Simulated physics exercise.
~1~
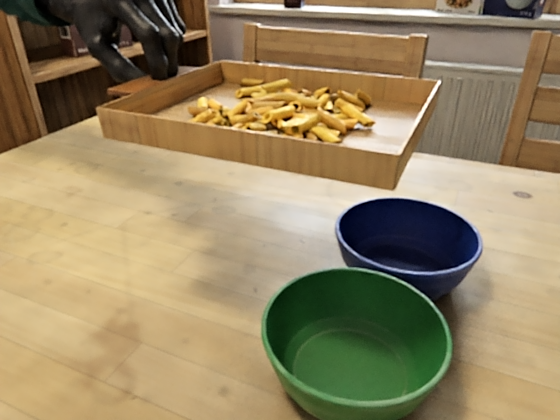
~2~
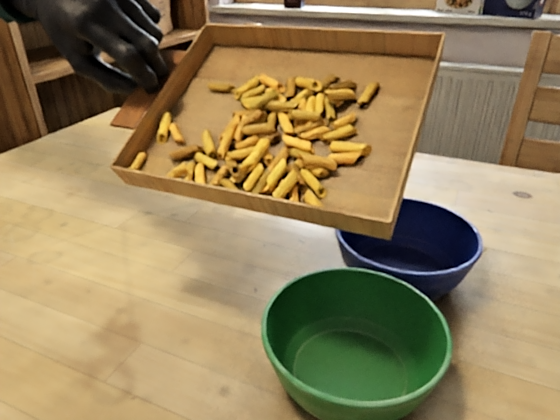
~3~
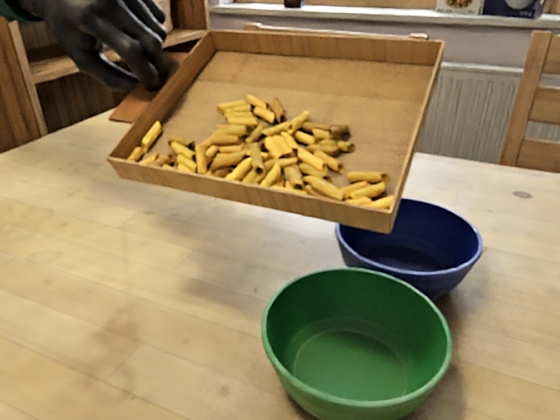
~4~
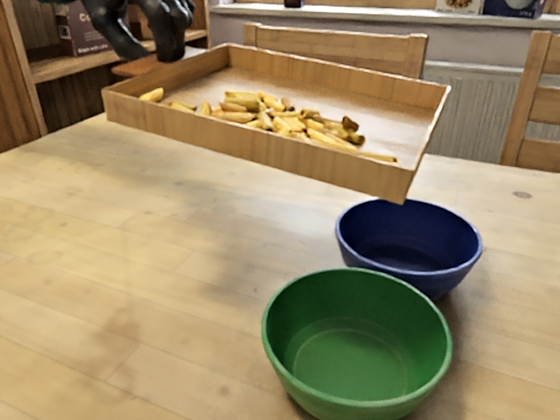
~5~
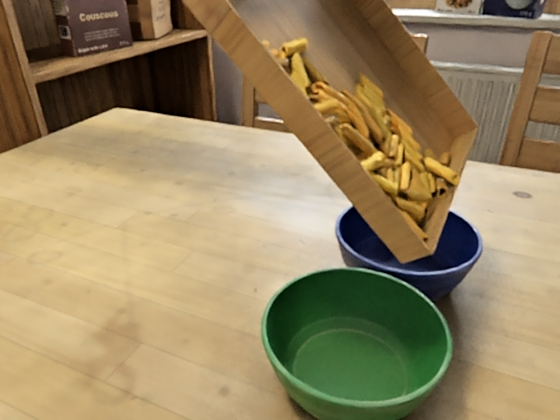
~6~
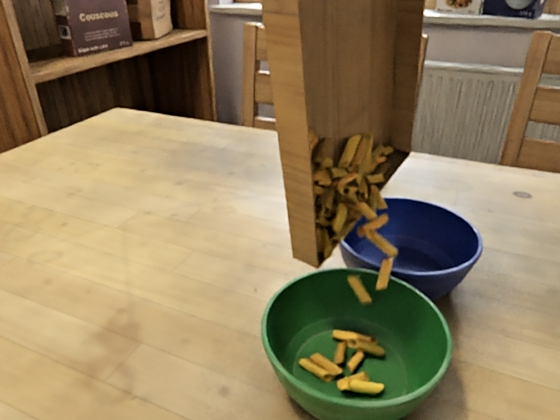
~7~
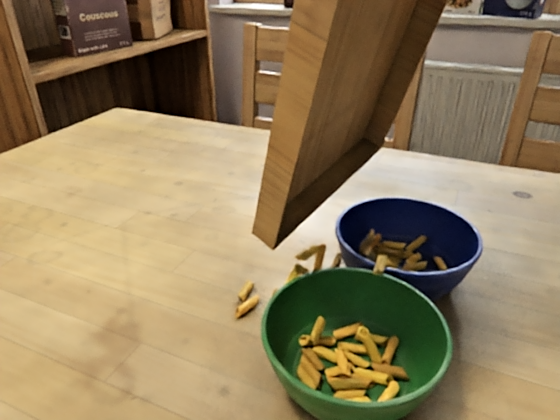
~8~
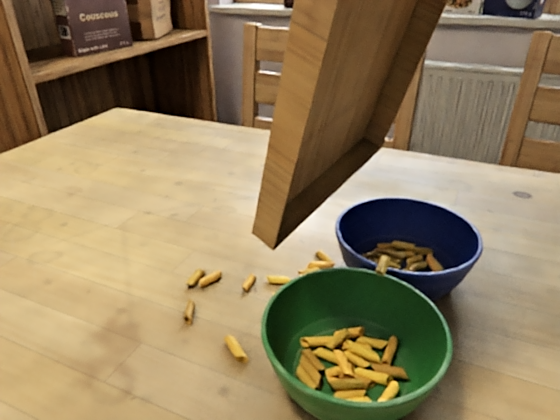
In the video, a dark-gloved hand tilts a wooden tray of dry pasta, brings it back toward level, then tips it steeply to the right over two bowls, emptying it so pieces land in the green bowl, the blue bowl and on the table around them.
